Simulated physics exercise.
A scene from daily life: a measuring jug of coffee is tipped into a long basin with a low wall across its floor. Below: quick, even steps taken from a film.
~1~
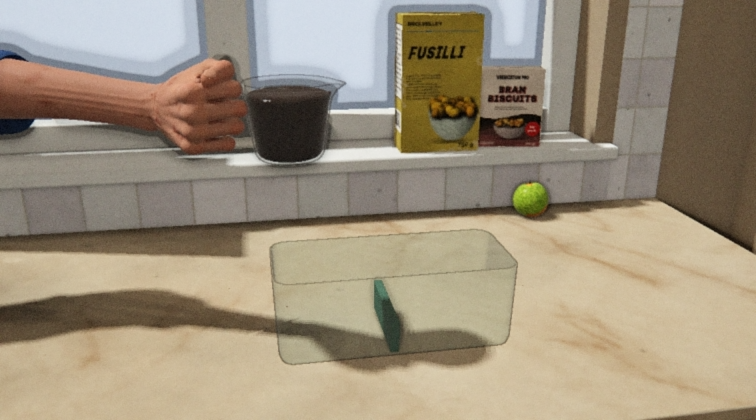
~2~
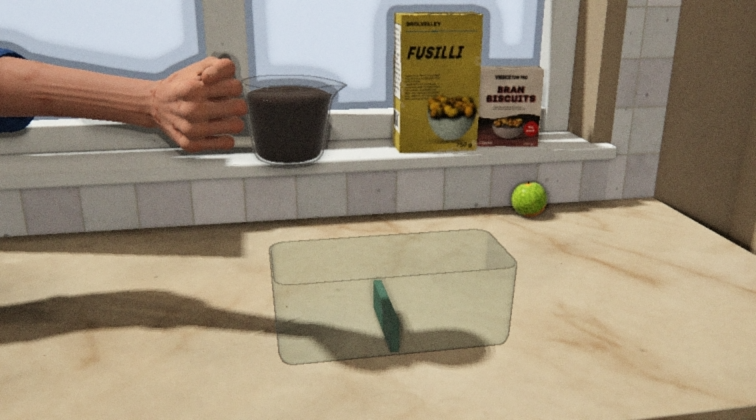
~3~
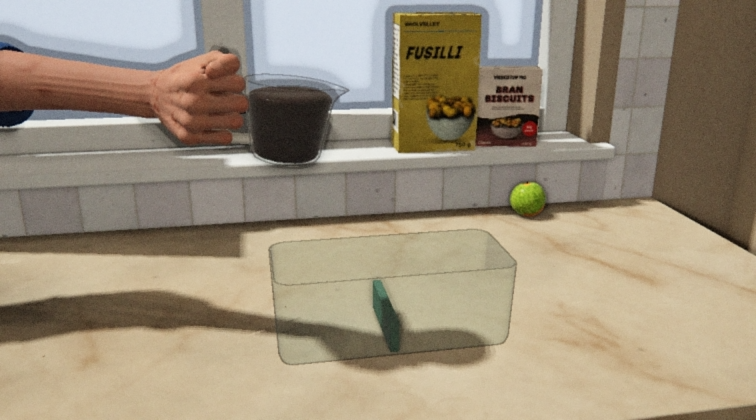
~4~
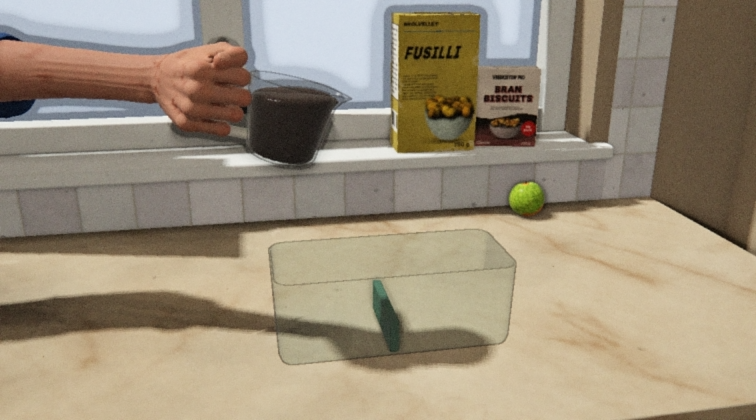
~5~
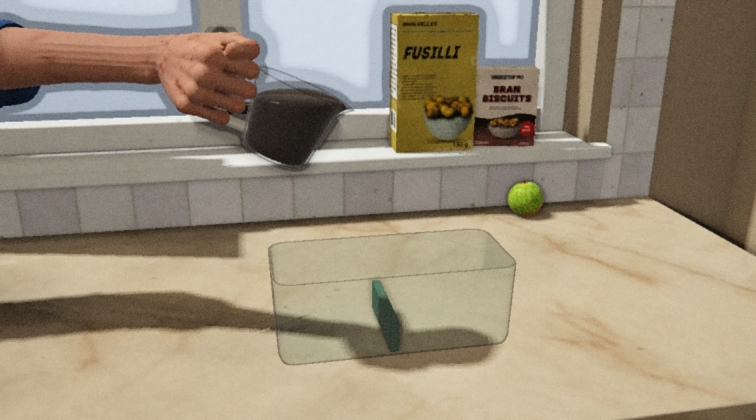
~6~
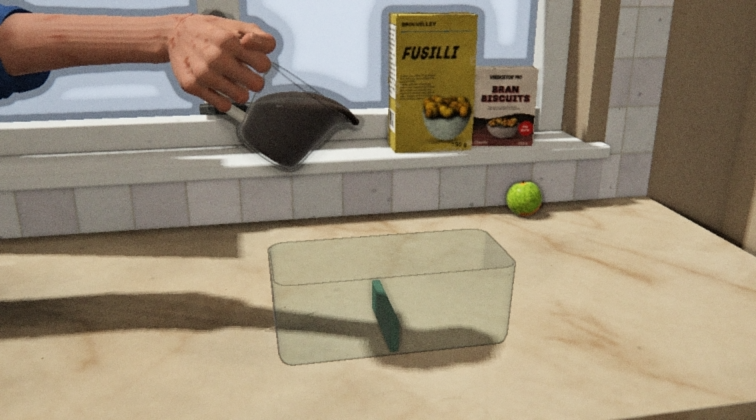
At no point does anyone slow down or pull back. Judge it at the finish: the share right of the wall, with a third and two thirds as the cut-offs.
At the finish, the right of the wall has a third to two thirds.
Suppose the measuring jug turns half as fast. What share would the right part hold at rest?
I'd say roughly 75 in every hundred ends up there.
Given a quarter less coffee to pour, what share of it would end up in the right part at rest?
30 %.
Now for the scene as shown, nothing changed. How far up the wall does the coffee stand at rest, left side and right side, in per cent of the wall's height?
The left comes to 30 % and the right to 30 %.
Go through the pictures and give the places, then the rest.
It leans 0°; its right rim is at (347, 82); the coffee meets the walls at (245, 94) and (331, 92); the long basin's rim runs from (272, 264) to (503, 248); the wall's top is at (386, 301), in the first picture.
It leans 2°; its right rim is at (347, 84); the coffee meets the walls at (245, 94) and (331, 92), in the second picture.
It leans 7°; its right rim is at (350, 89); the coffee meets the walls at (247, 92) and (333, 94), in the third picture.
It leans 14°; its right rim is at (353, 98); the coffee meets the walls at (252, 93) and (337, 96), in the fourth picture.
It leans 24°; its right rim is at (355, 109); the coffee meets the walls at (253, 98) and (344, 101), in the fifth picture.
It leans 37°; its right rim is at (355, 124); the coffee meets the walls at (250, 107) and (350, 116); 3 per cent is over the edge, in the sixth picture.
A moment on, the measuring jug is tipped right over and 29 per cent is still to pour, 1 is left of the wall and 27 right of it.
Next, the measuring jug is tipped right over and 1 per cent is still to pour, 43 is left of the wall and 46 right of it.
Then the measuring jug is tipped right over and 0 per cent is still to pour, 48 is left of the wall and 46 right of it.
Later the measuring jug is tipped right over and 0 per cent is still to pour, 49 is left of the wall and 47 right of it.
At rest 49 per cent lies left of the wall, 47 right of it and 4 outside.
